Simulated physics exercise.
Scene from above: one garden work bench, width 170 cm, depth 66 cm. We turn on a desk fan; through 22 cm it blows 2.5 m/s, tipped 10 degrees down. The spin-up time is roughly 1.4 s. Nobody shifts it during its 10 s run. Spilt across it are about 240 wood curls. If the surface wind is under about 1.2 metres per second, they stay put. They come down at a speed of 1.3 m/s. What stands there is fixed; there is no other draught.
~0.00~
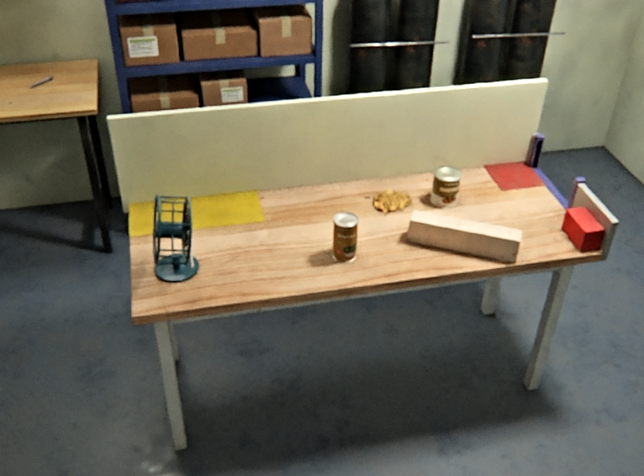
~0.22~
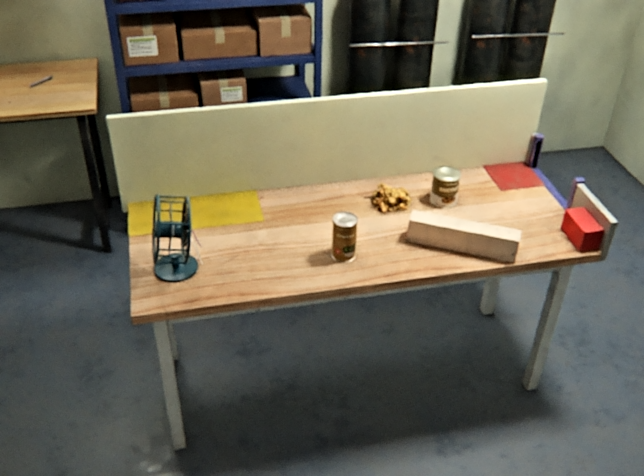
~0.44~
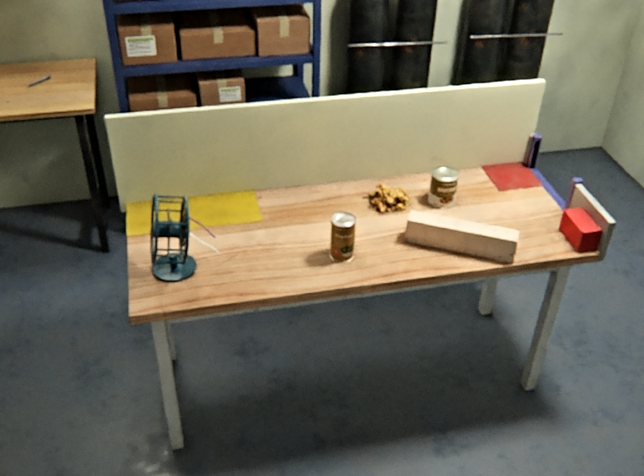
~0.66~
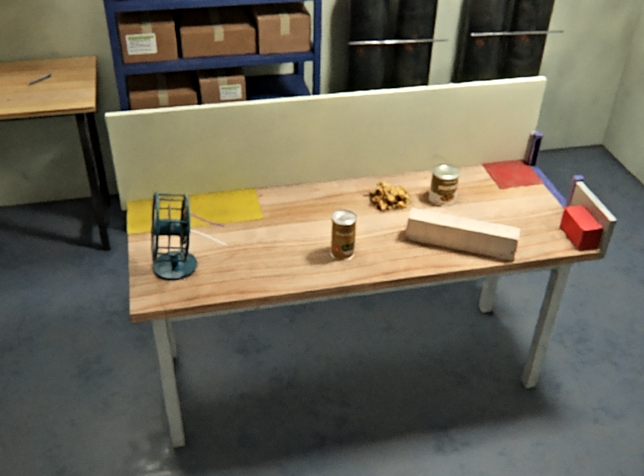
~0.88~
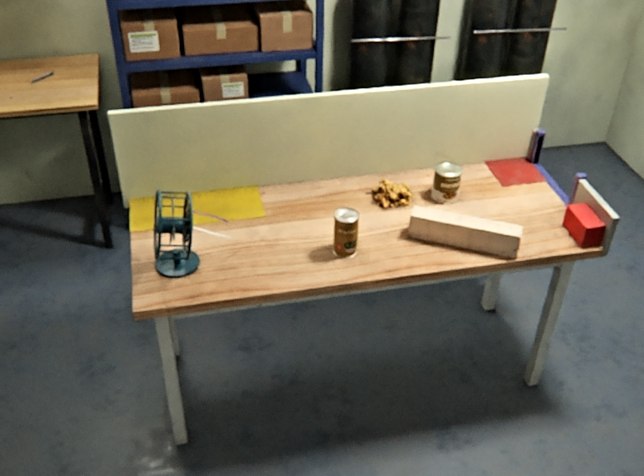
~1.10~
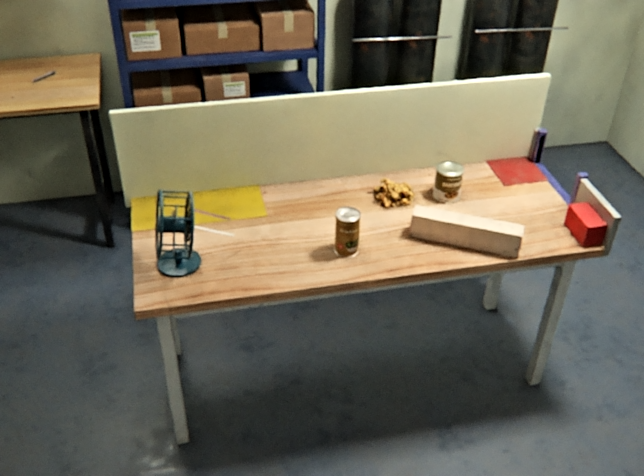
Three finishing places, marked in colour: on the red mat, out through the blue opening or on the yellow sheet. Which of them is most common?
It is the red one.
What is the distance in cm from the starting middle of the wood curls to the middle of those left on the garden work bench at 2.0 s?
The middle is some 20 cm from where it began.
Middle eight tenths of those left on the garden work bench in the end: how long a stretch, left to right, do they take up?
Around 50 cm.
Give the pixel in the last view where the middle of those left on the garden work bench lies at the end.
I'd put it around (502, 162).
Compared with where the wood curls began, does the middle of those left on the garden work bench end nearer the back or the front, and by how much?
Looks like a rearward shift by some 15 cm.
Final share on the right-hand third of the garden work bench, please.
I'd estimate around 90 per cent.
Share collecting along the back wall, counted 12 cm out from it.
Share: Around 90 percent.
After 2.0 s, 98 % are on the move or not yet settled, 0 % are out through the blue opening, 0 % on the red mat and 0 % on the yellow sheet; the middle of those still in play is near (429, 178).
After 3.2 s, 79 % are on the move or not yet settled, 1 % are out through the blue opening, 46 % on the red mat and 0 % on the yellow sheet; the middle of those still in play is near (481, 163).
After 5.5 s, 56 % are on the move or not yet settled, 4 % are out through the blue opening, 57 % on the red mat and 0 % on the yellow sheet; the middle of those still in play is near (498, 162).
After 10.0 s, at the end, 6 % are out through the blue opening, 64 % on the red mat and 0 % on the yellow sheet; the middle of those still in play is near (502, 162).
